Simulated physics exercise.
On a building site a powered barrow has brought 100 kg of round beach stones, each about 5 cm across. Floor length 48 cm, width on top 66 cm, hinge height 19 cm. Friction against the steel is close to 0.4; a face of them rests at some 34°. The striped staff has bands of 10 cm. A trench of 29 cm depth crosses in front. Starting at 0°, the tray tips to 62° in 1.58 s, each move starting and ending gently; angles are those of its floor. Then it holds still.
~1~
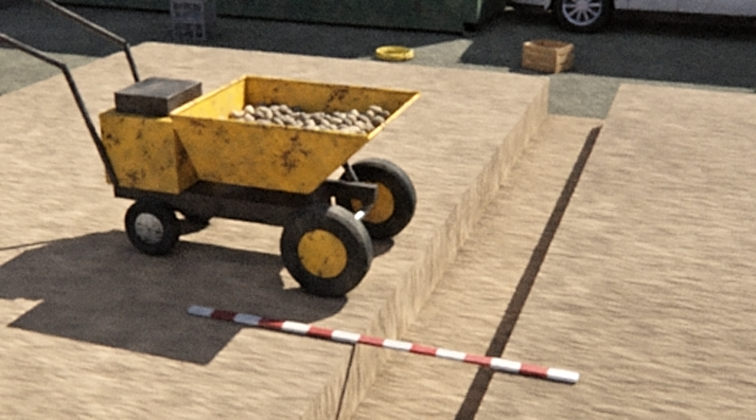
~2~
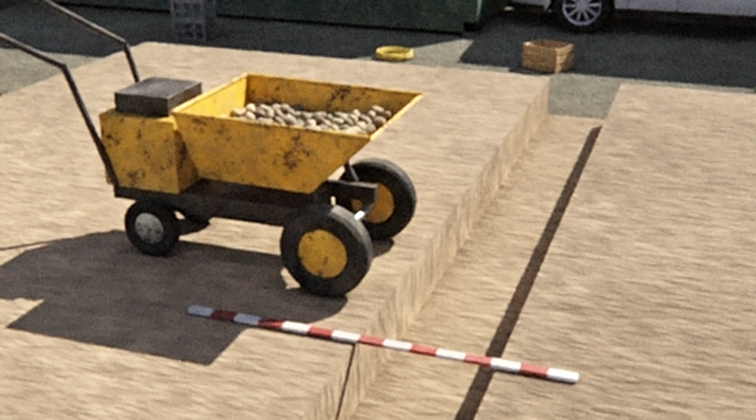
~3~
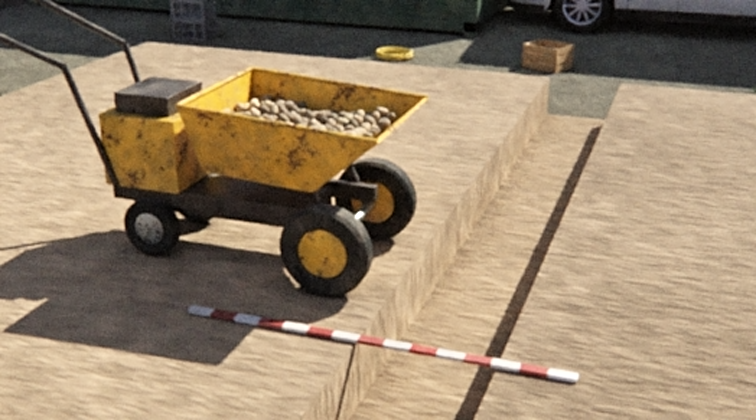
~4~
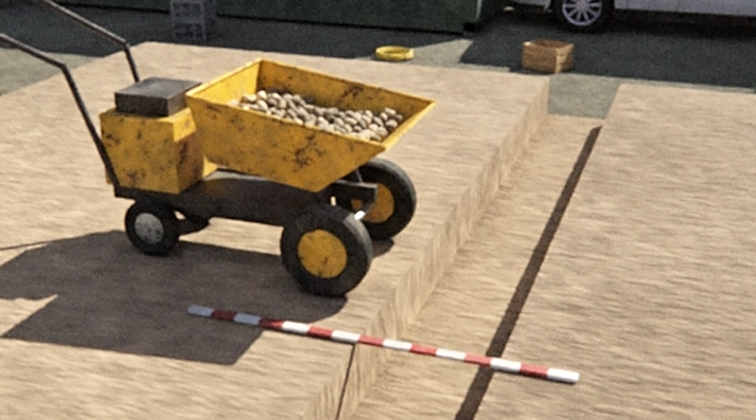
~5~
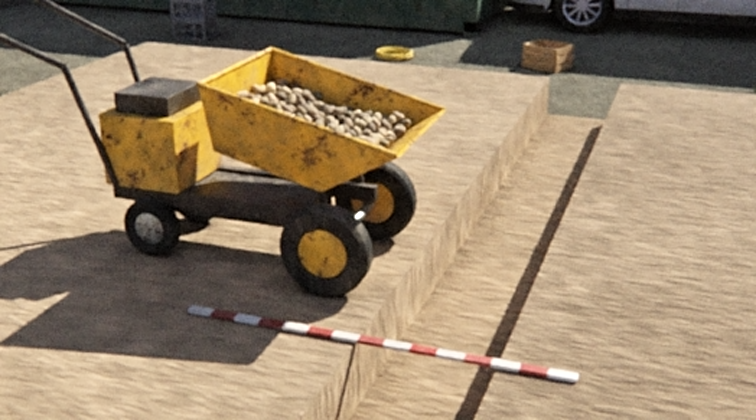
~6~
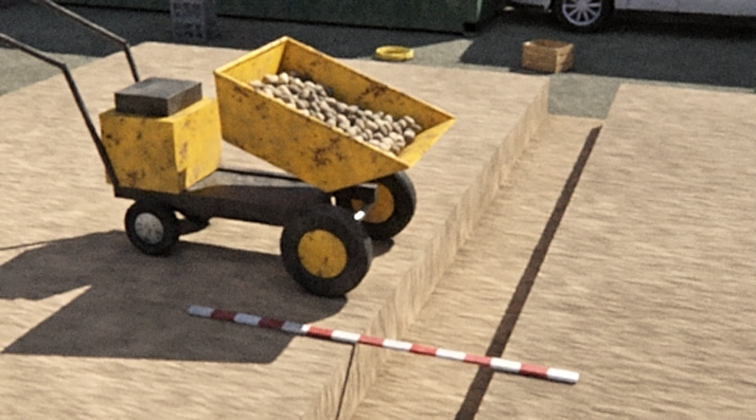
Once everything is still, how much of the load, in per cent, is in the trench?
Close to 68 in a hundred.
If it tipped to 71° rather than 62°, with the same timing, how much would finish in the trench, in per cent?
In that case some 70 per cent.
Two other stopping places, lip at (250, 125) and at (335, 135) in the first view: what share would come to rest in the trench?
Near 85 per cent from the first place, 95 from the second.
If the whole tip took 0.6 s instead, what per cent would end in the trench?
In that case some 50 per cent.
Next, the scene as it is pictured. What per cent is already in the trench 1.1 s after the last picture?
About 35 per cent by then.
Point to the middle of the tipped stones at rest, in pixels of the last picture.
Their middle is at about (511, 333).
Then, 0.6 s after the last picture the floor is at 52°, 100 % in the tray; the foremost stones are at (453, 201).
Then, 1.1 s after the last picture the floor is at 62°, 53 % in the tray, 34 % in the trench, 13 % past the trench; the foremost stones are at (572, 298).
Then, 1.4 s after the last picture the floor is at 62°, 19 % in the tray, 50 % in the trench, 30 % past the trench; the foremost stones are at (683, 306).
Then, 3.4 s after the last picture the floor is at 62°, 0 % in the tray, 68 % in the trench, 32 % past the trench; the foremost stones are at (746, 310).
